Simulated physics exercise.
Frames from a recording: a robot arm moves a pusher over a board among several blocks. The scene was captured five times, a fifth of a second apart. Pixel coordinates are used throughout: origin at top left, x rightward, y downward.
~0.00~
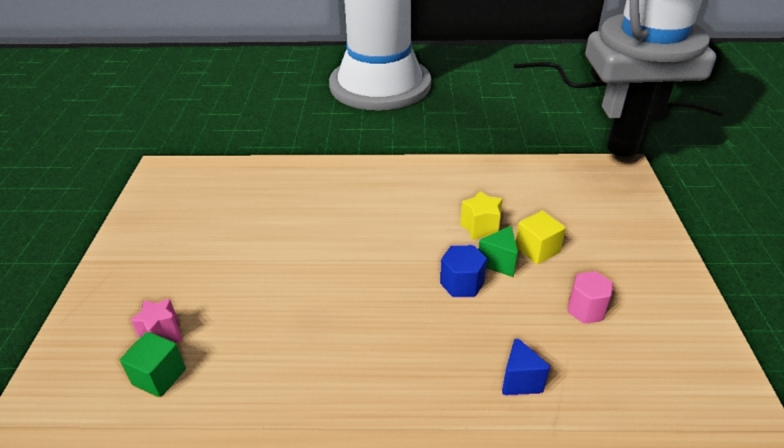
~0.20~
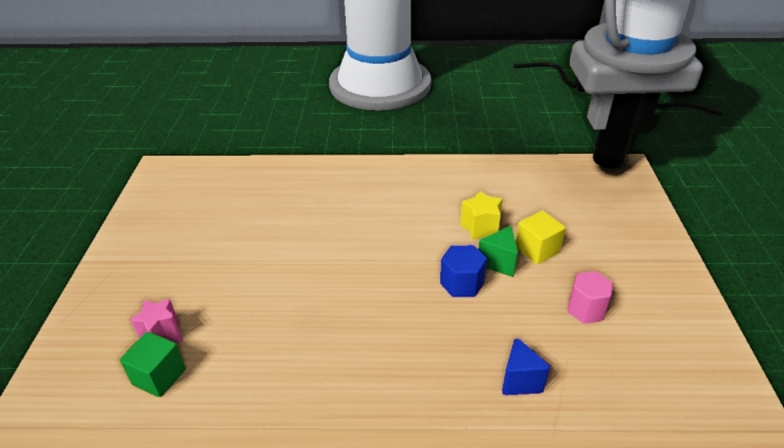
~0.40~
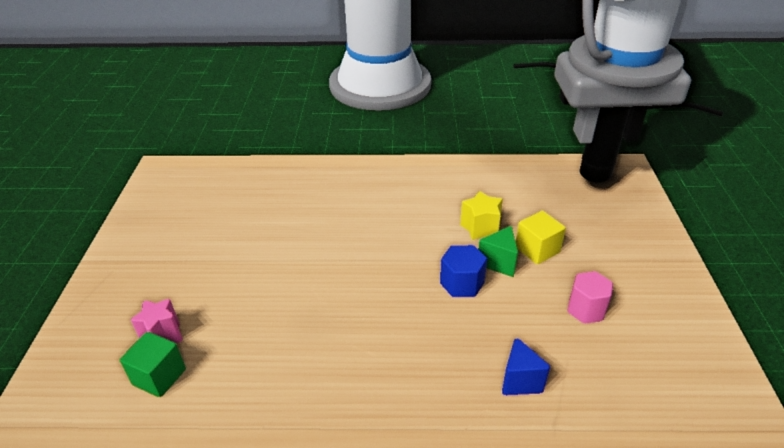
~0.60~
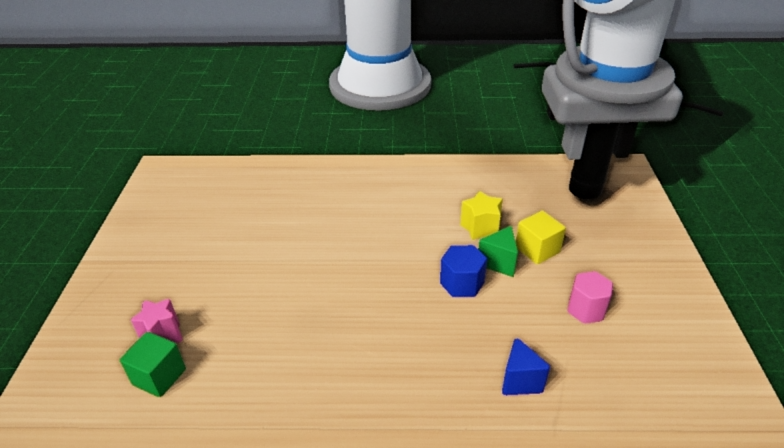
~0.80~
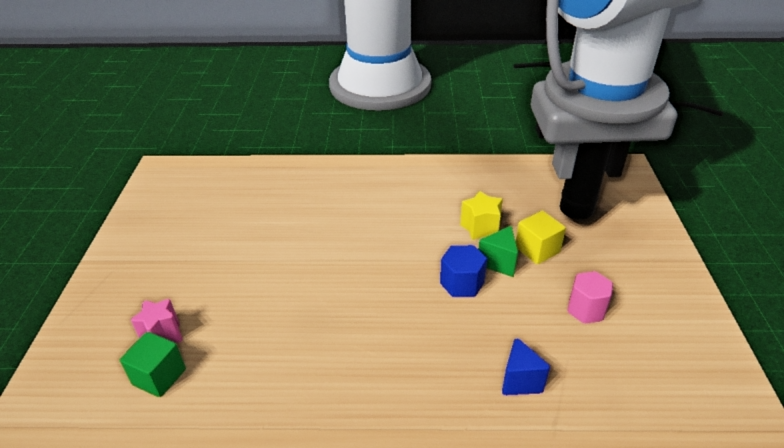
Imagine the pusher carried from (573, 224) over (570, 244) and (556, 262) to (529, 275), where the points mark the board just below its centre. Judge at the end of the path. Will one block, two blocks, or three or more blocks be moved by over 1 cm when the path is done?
My answer is two.
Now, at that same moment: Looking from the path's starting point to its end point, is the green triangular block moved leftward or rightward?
The answer is right.
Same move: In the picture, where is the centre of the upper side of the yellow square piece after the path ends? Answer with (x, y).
I'd say the yellow square piece ends with its top centre at (500, 236).
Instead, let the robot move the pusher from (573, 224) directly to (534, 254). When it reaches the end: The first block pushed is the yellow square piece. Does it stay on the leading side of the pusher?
At that point it is up front.
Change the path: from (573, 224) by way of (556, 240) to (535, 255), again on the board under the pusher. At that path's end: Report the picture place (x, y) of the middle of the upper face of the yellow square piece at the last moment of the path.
The middle of its upper face should be somewhere near (507, 238).
What follows on the original path. Halfway along, pusher (568, 240); yellow square piece (534, 229), turned 35° clockwise.
At the end, pusher (532, 261); blue hexagon (458, 258), turned 25° anticlockwise; green triangular block (464, 235); yellow square piece (500, 236), turned 80° clockwise; pink hexagon not moved.
